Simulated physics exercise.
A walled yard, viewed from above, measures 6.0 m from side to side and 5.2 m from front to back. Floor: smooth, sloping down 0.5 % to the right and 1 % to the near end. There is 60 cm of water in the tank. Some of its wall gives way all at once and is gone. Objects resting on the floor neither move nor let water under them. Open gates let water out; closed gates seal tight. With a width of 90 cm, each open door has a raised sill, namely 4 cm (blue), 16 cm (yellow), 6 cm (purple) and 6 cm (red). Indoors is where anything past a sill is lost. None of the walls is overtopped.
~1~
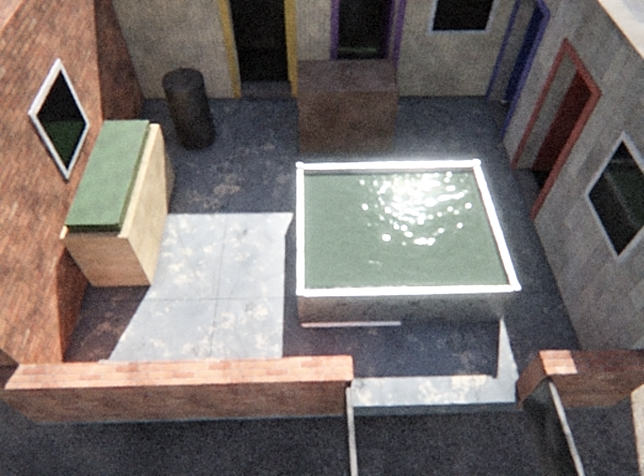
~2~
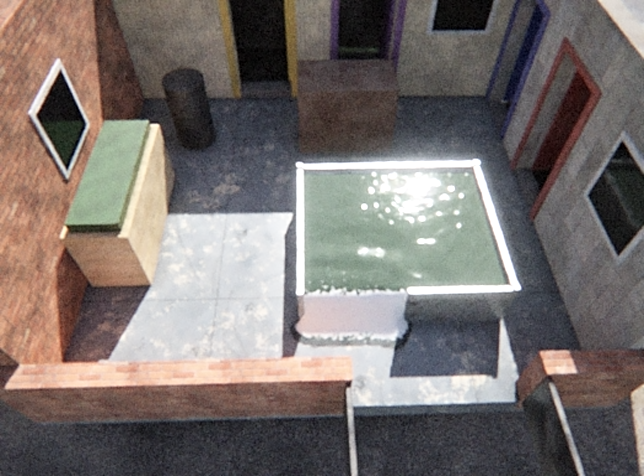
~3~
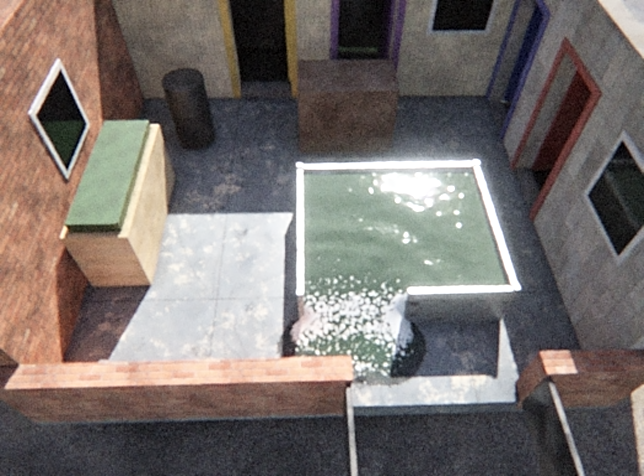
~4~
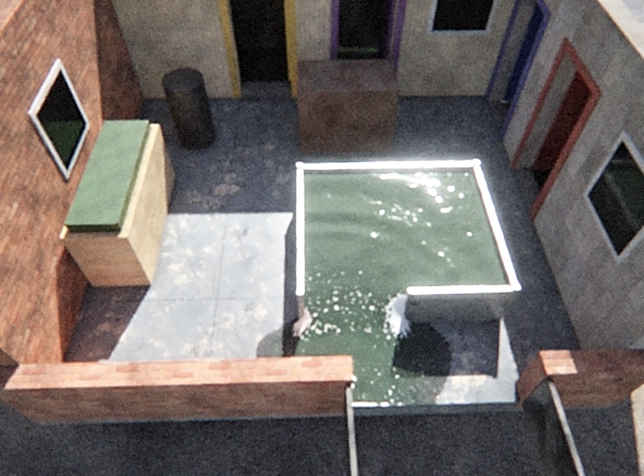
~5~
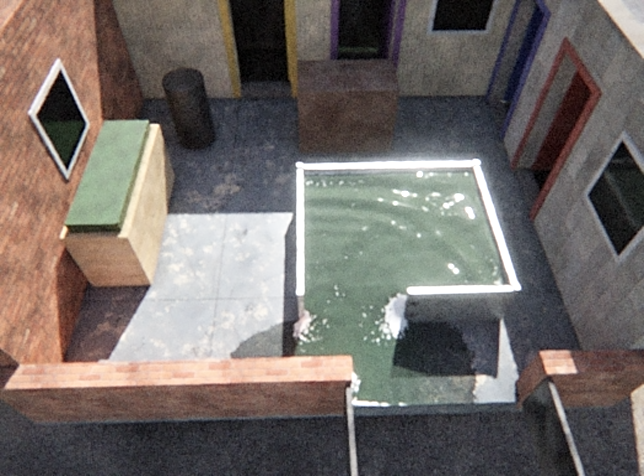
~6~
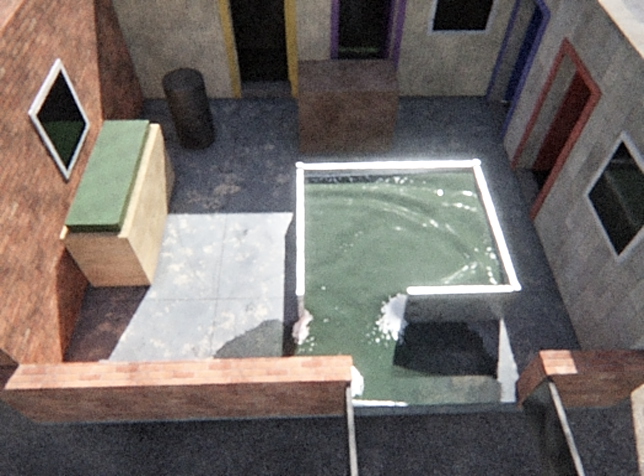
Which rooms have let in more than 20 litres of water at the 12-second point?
Result: At the blue door I expect the water to hold within the limit; at the yellow door I expect the water to hold within the limit; at the purple door I expect the water to hold within the limit; at the red door I expect the water to hold within the limit.
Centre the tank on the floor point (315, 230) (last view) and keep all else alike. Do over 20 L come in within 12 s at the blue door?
Then, at blue, it's too much.
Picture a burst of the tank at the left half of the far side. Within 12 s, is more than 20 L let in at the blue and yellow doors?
Compared with the limit, blue is higher and yellow is lower.
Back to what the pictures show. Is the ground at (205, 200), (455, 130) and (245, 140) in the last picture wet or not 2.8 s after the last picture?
Listed in sequence, the spots are drenched, bone dry and bone dry.
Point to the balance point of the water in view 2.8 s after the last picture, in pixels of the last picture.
I'd put it close to (318, 282).
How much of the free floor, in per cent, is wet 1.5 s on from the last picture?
Near 20 per cent is wet.
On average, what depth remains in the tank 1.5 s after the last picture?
I'd put the mean depth near 34 centimetres.
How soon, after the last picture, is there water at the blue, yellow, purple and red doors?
Blue = 8.5 s, yellow = 4.5 s, purple = 5.5 s, red = 8.0 s.
Then, 0.7 s after the last picture water covers 15 % of the floor and is deepest (48 cm) near (332, 385); blue door not reached, yellow door not reached, purple door not reached, red door not reached.
Then, 1.5 s after the last picture water covers 20 % of the floor and is deepest (39 cm) near (332, 385); blue door not reached, yellow door not reached, purple door not reached, red door not reached.
Then, 2.8 s after the last picture water covers 30 % of the floor and is deepest (28 cm) near (121, 390); blue door not reached, yellow door not reached, purple door not reached, red door not reached.
Then, 6.3 s after the last picture water covers 65 % of the floor and is deepest (16 cm) near (331, 369); blue door not reached, yellow door 9 cm at the sill, 0 L in, purple door 2 cm at the sill, 0 L in, red door not reached.
Then, 11.3 s after the last picture water covers 85 % of the floor and is deepest (8 cm) near (135, 172); blue door 6 cm at the sill, 3 L in, yellow door 6 cm at the sill, 0 L in, purple door 3 cm at the sill, 0 L in, red door 4 cm at the sill, 0 L in.
